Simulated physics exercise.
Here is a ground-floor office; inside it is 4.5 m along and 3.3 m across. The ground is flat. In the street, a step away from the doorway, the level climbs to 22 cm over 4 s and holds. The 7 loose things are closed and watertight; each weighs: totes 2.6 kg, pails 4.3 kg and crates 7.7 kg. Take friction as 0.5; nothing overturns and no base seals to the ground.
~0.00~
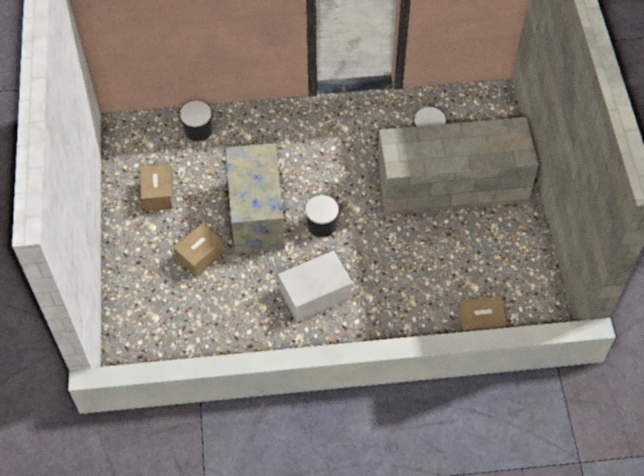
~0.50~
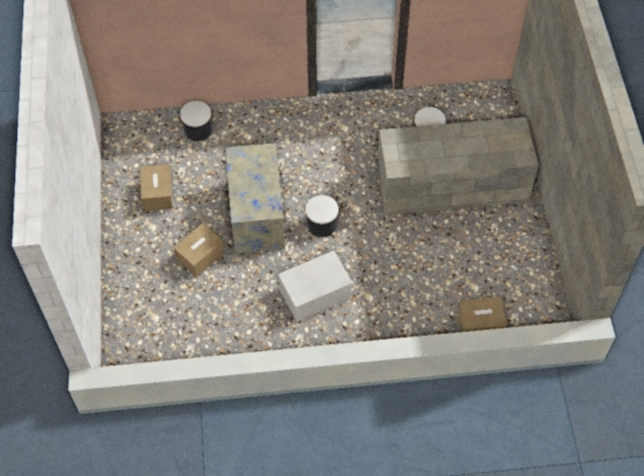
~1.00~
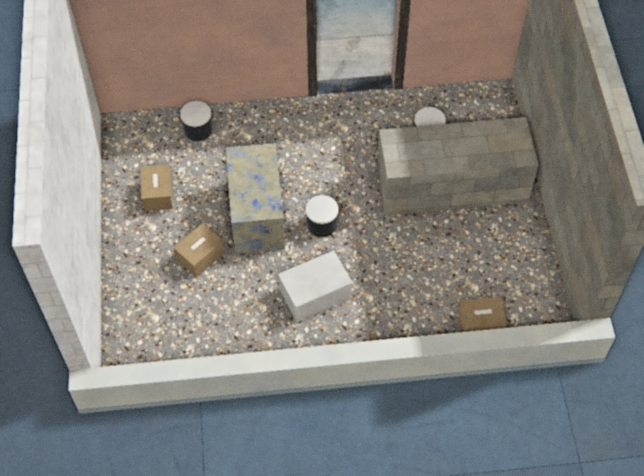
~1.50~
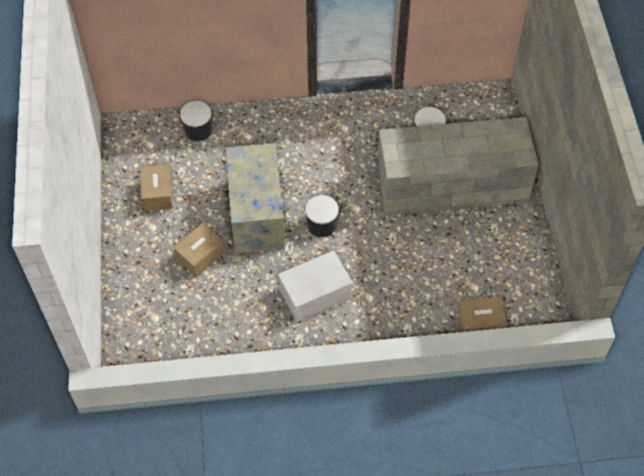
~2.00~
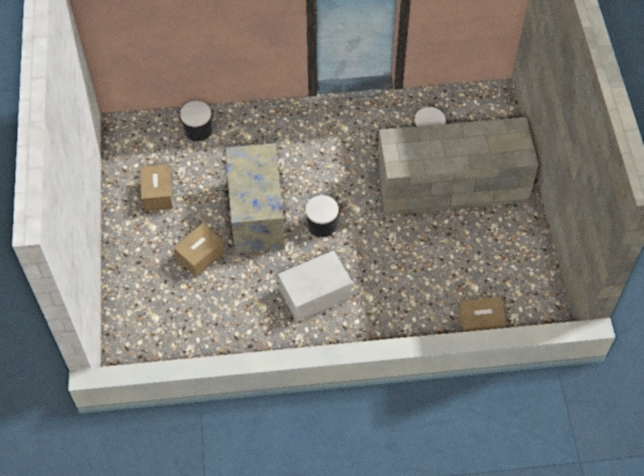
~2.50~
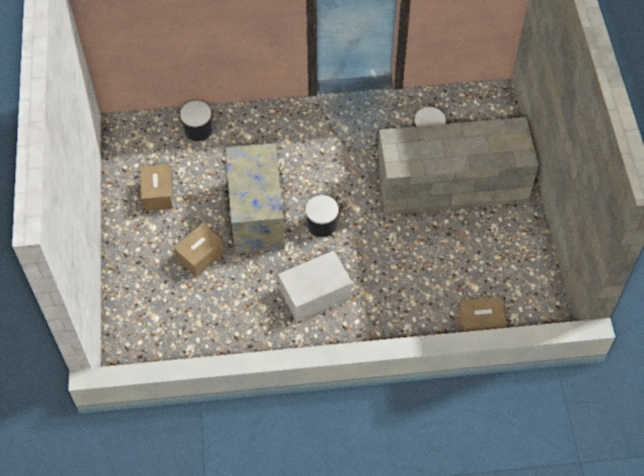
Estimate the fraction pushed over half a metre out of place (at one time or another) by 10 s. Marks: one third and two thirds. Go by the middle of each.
It is from one to two thirds.
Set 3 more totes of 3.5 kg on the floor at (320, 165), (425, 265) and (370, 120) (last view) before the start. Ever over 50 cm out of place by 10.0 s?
In that order: Over, short of it, more.
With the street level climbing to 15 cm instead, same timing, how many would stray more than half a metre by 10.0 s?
In that case 3 of them.
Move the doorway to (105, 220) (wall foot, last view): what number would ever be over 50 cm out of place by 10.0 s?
In that case 6 of them.
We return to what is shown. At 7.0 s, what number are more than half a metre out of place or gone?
By then 2.
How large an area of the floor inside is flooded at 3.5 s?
Roughly 2.5 m2.
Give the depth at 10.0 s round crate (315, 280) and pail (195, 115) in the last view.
Roughly 6 and 3 cm.
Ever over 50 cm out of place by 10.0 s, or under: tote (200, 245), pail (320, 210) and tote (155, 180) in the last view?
In turn: Less, over, short of it.
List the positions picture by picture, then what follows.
In the first frame, a tote at (155, 181) rests on the ground; a tote at (483, 312), on the bottom; water covers 0.0 m2; 0 of 7 have shifted.
In the second frame, a tote at (155, 181) rests on the ground; a tote at (483, 312) rests on the ground; 0.0 m2 under water; 0 of 7 have shifted.
In the third frame, a tote at (155, 181) rests on the ground; a tote at (483, 312), on the bottom; water covers 0.0 m2; 0 of 7 have shifted.
In the fourth frame, a tote at (155, 181) rests on the ground; a tote at (483, 312), on the bottom; 0.0 m2 under water; 0 of 7 have shifted.
In the fifth frame, a tote at (155, 181), on the bottom; a tote at (483, 312), on the bottom; water covers 0.0 m2; 0 of 7 have shifted.
In the sixth frame, a tote at (155, 181), on the bottom; a tote at (483, 312) rests on the ground; water covers 0.4 m2; 0 of 7 have shifted.
After 3.5 s 0 of 7 are over 50 cm from their spots; 0 afloat.
After 4.5 s 0 of 7 are over 50 cm from their spots; 0 afloat.
After 7.0 s 2 of 7 are over 50 cm from their spots; 4 afloat.
After 10.0 s 4 of 7 are over 50 cm from their spots, and 4 have been at some point; 6 afloat.
